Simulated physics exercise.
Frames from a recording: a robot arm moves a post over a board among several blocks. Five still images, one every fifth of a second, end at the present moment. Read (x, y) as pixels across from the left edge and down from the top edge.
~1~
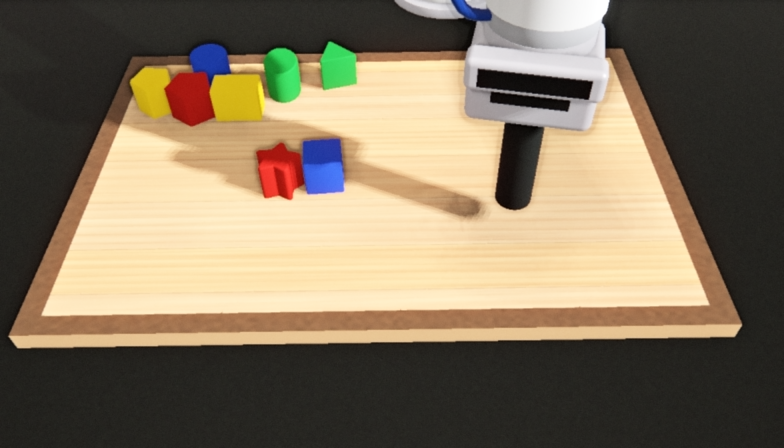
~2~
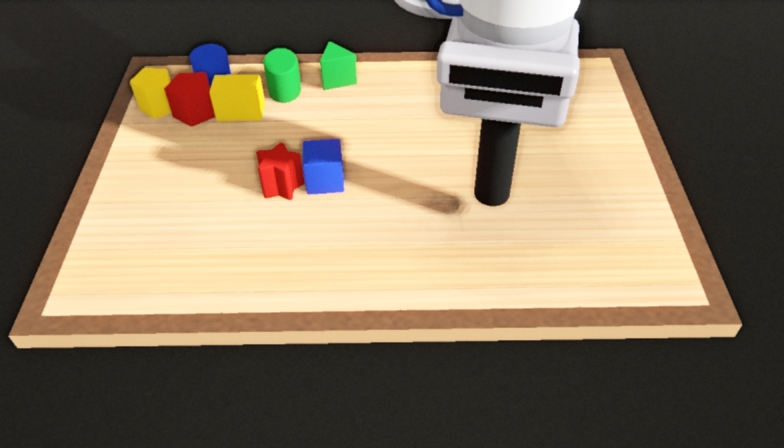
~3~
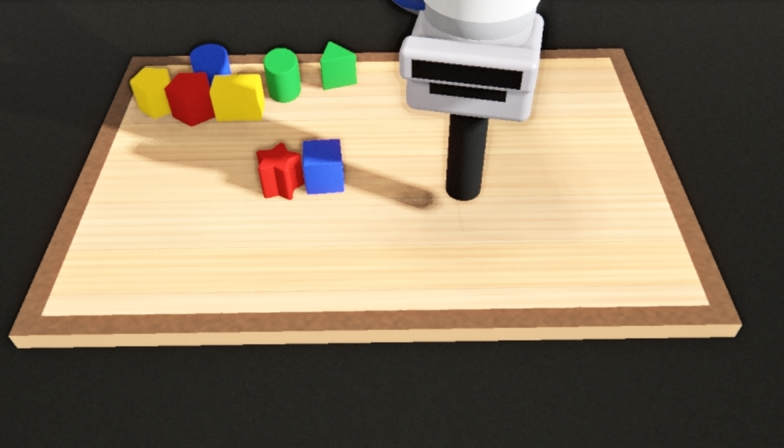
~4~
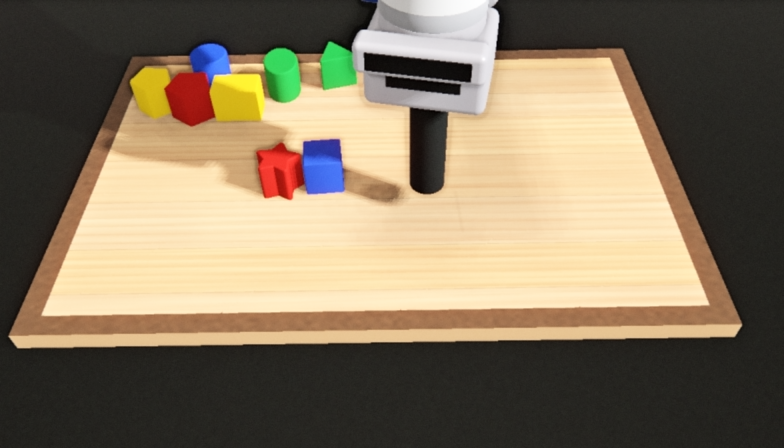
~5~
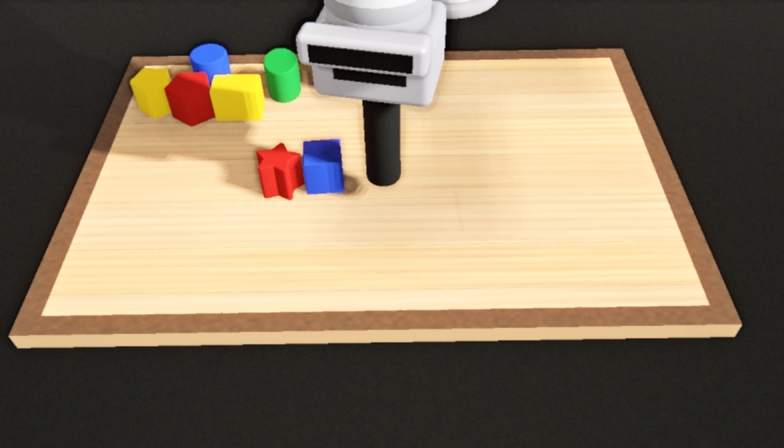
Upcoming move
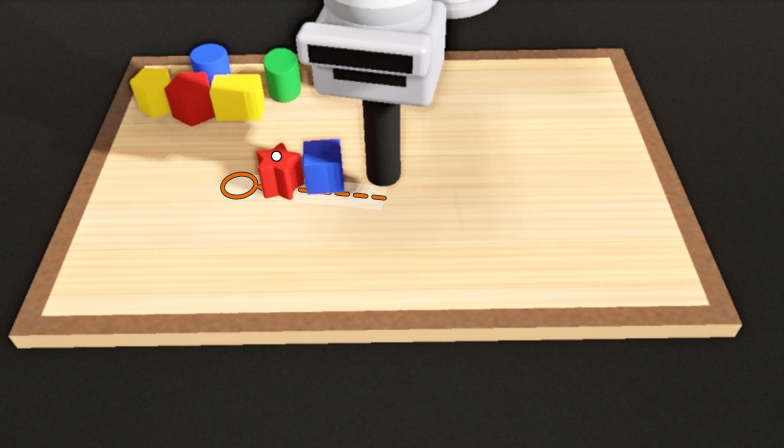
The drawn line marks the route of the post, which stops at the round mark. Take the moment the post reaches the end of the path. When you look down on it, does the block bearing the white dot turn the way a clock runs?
Going by the path, no.
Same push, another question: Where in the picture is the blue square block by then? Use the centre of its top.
It is going to be at (287, 134).
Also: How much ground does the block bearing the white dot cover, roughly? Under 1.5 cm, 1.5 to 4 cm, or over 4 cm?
Distance: Above 4 cm.
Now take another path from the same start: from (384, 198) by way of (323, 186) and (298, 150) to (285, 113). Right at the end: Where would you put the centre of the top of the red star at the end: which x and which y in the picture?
I'd guess (258, 150).
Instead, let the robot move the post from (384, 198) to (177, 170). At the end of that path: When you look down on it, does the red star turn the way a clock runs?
I expect not.
Path on the board, from (384, 198) directly to (239, 185); the dot is on the red star.
What follows on the original path. One third of the way, post (333, 170); red star (267, 153), turned 35° anticlockwise; blue square block (307, 144), turned 25° clockwise.
Two thirds of the way, post (283, 166); red star (246, 150), turned 55° anticlockwise; blue square block (288, 135), turned 90° clockwise.
At the end, post (234, 163); red star (206, 145), turned 65° anticlockwise; blue square block (287, 134), turned 100° clockwise.
